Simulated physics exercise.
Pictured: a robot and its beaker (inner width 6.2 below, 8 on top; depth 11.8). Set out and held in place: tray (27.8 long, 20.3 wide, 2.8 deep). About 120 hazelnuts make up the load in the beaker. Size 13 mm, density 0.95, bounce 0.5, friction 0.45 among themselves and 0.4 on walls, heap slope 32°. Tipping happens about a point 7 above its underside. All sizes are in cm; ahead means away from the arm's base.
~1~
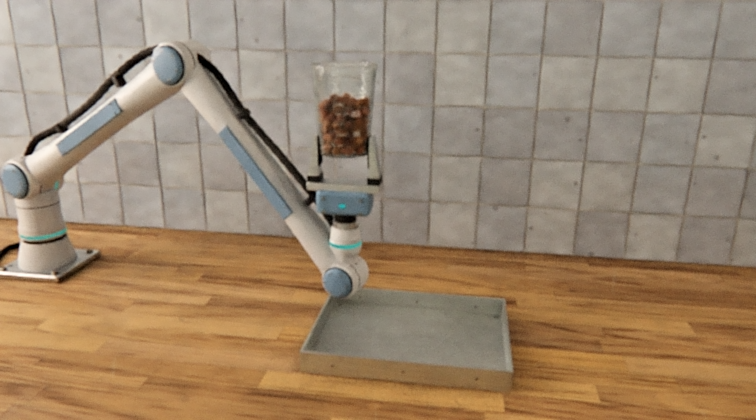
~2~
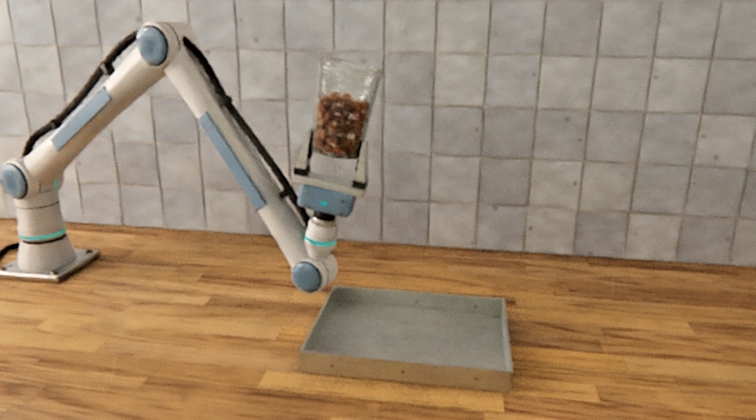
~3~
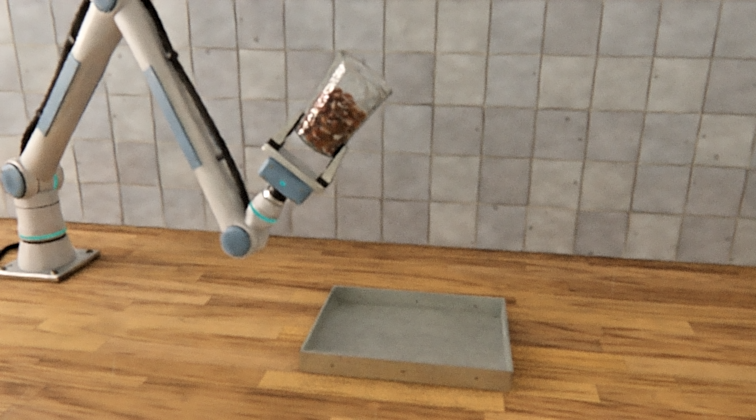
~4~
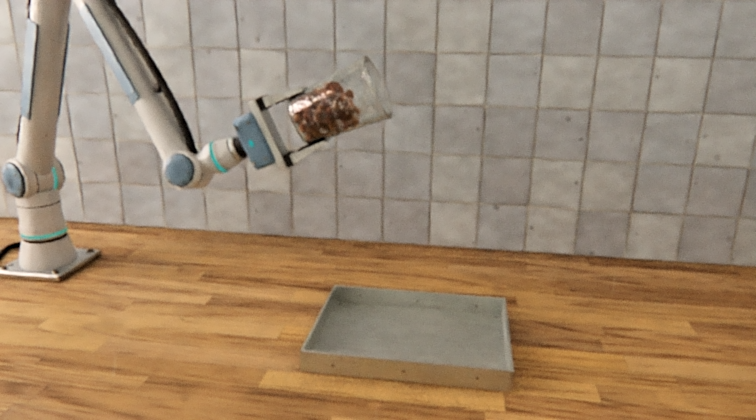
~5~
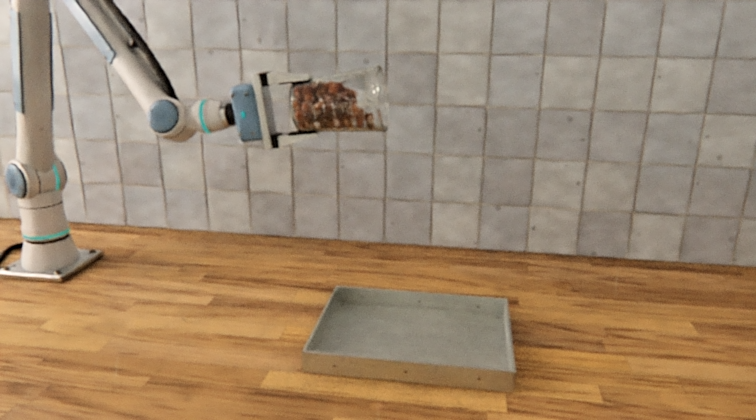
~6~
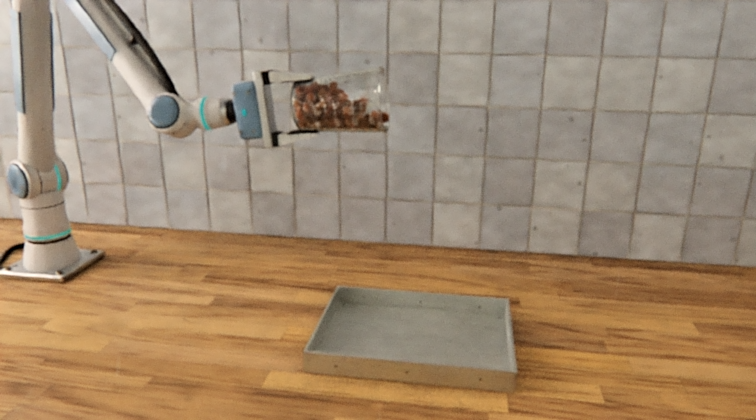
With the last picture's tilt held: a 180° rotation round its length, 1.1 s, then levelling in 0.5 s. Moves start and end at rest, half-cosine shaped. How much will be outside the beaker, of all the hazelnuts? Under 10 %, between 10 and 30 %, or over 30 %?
Between 10 and 30 %.
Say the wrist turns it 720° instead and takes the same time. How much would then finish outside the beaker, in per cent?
Around 45 %.
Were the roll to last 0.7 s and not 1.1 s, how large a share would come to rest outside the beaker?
Then roughly 15 %.
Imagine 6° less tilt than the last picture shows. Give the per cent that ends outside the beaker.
Share: About 5 %.
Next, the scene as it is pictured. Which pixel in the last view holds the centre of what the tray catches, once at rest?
The centre sits around (433, 333).
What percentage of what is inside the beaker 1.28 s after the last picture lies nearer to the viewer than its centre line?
Roughly 40 per cent.
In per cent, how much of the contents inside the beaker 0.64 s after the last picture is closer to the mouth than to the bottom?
Mouth-half share: Approx. 40 %.
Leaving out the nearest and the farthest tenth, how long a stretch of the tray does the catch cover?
Around 22 cm.
Then, 0.64 s later, tipped 84°, highest piece 38 above the table; 115 in the beaker, 3 in the tray, 3 in flight or on a rim.
Then, 1.28 s later, tipped 60°, highest piece 36 above the table; 100 in the beaker, 17 in the tray, 1 on the table or floor, 3 in flight or on a rim.
Then, 1.80 s later, upright, highest piece 38 above the table; 100 in the beaker, 19 in the tray, 2 on the table or floor.
Then, 2.50 s later, upright, highest piece 38 above the table; 100 in the beaker, 19 in the tray, 2 on the table or floor.
At rest, 100 in the beaker, 19 in the tray, 2 on the table or floor. That is 17 % outside the beaker.
